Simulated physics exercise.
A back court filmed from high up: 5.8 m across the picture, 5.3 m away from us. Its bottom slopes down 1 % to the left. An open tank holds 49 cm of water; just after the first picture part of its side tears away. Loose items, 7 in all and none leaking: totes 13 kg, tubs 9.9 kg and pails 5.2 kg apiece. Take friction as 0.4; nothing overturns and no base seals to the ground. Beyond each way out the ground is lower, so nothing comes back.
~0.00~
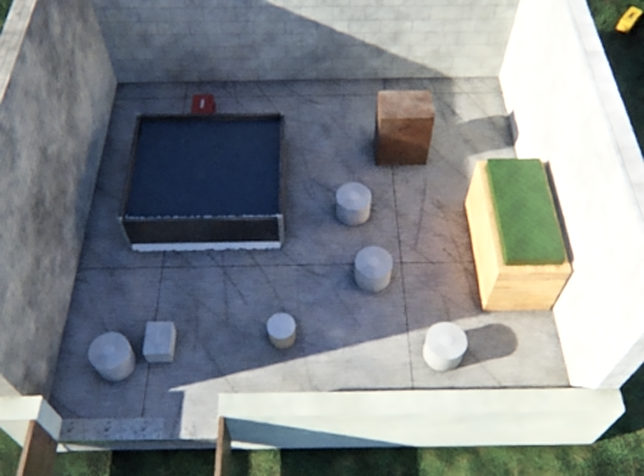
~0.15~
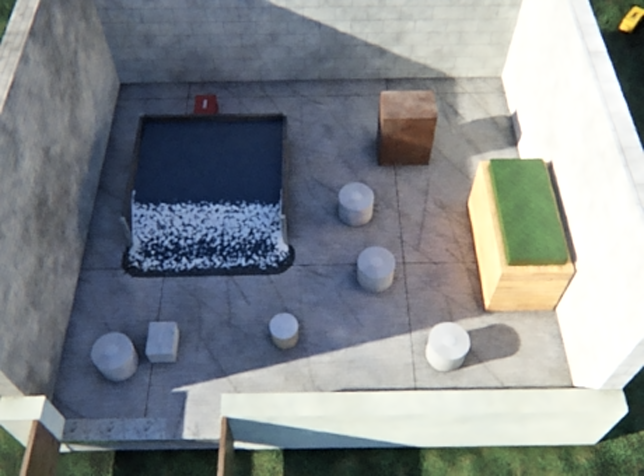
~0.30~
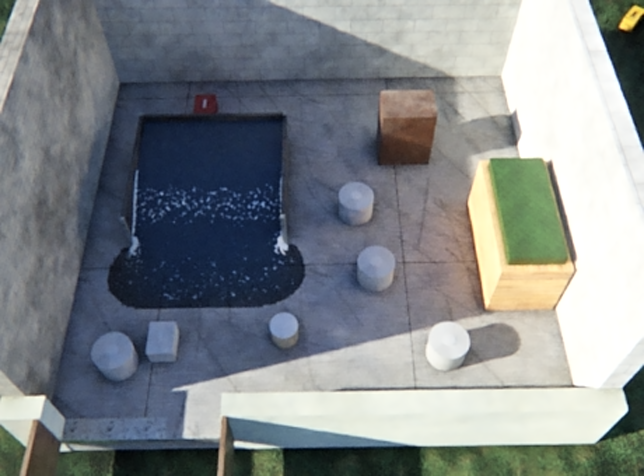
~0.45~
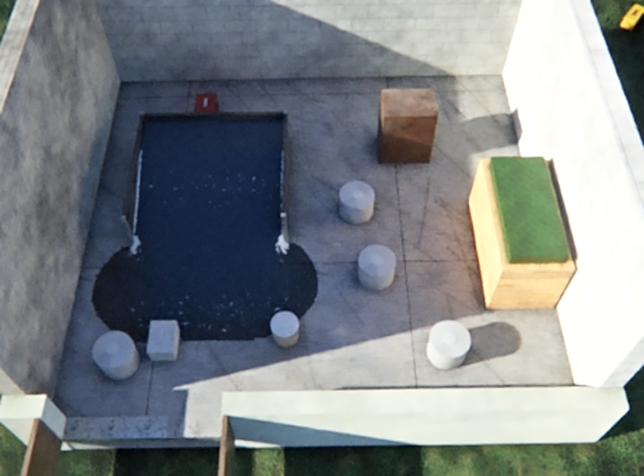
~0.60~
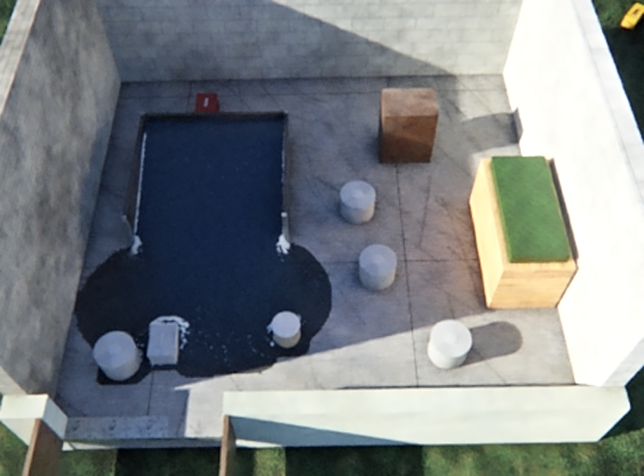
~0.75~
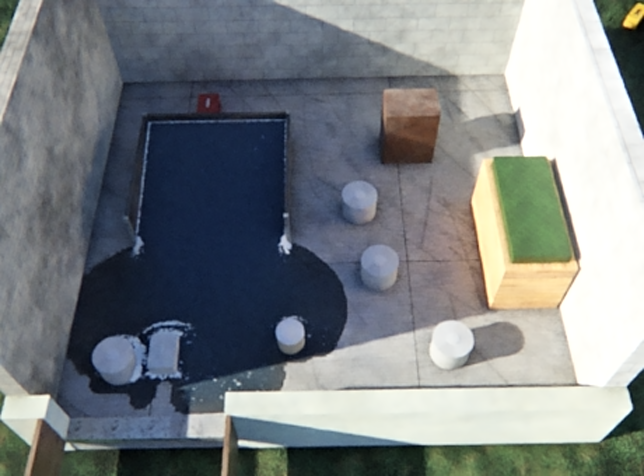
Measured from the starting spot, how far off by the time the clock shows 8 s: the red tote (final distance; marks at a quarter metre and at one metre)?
Red tote stays put.
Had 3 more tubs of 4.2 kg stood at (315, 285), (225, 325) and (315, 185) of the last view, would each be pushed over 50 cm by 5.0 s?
In that order: Over, more, under.
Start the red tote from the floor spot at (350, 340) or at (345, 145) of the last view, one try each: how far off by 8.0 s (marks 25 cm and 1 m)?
In that order: It moves a short way; it holds its place.
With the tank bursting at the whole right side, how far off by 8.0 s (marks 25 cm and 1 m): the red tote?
Then the red tote slides a little.
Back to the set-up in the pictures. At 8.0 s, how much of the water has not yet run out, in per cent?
About 44 per cent.
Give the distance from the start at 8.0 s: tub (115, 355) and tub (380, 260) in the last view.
In turn: Gone out, 0 cm.
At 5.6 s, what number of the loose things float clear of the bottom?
0 of them.
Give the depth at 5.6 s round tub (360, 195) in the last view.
About 1 cm.
After 1.6 s the red tote is near (208, 103), 0.0 m from its start, aground; 2 of 7 are out; 1 afloat.
After 3.6 s the red tote is near (208, 103), 0.0 m from its start, aground; 2 of 7 are out; 0 afloat.
After 5.6 s the red tote is near (208, 103), 0.0 m from its start, aground; 2 of 7 are out; 0 afloat.
After 8.0 s the red tote is near (208, 103), 0.0 m from its start, aground; 2 of 7 are out; 0 afloat.
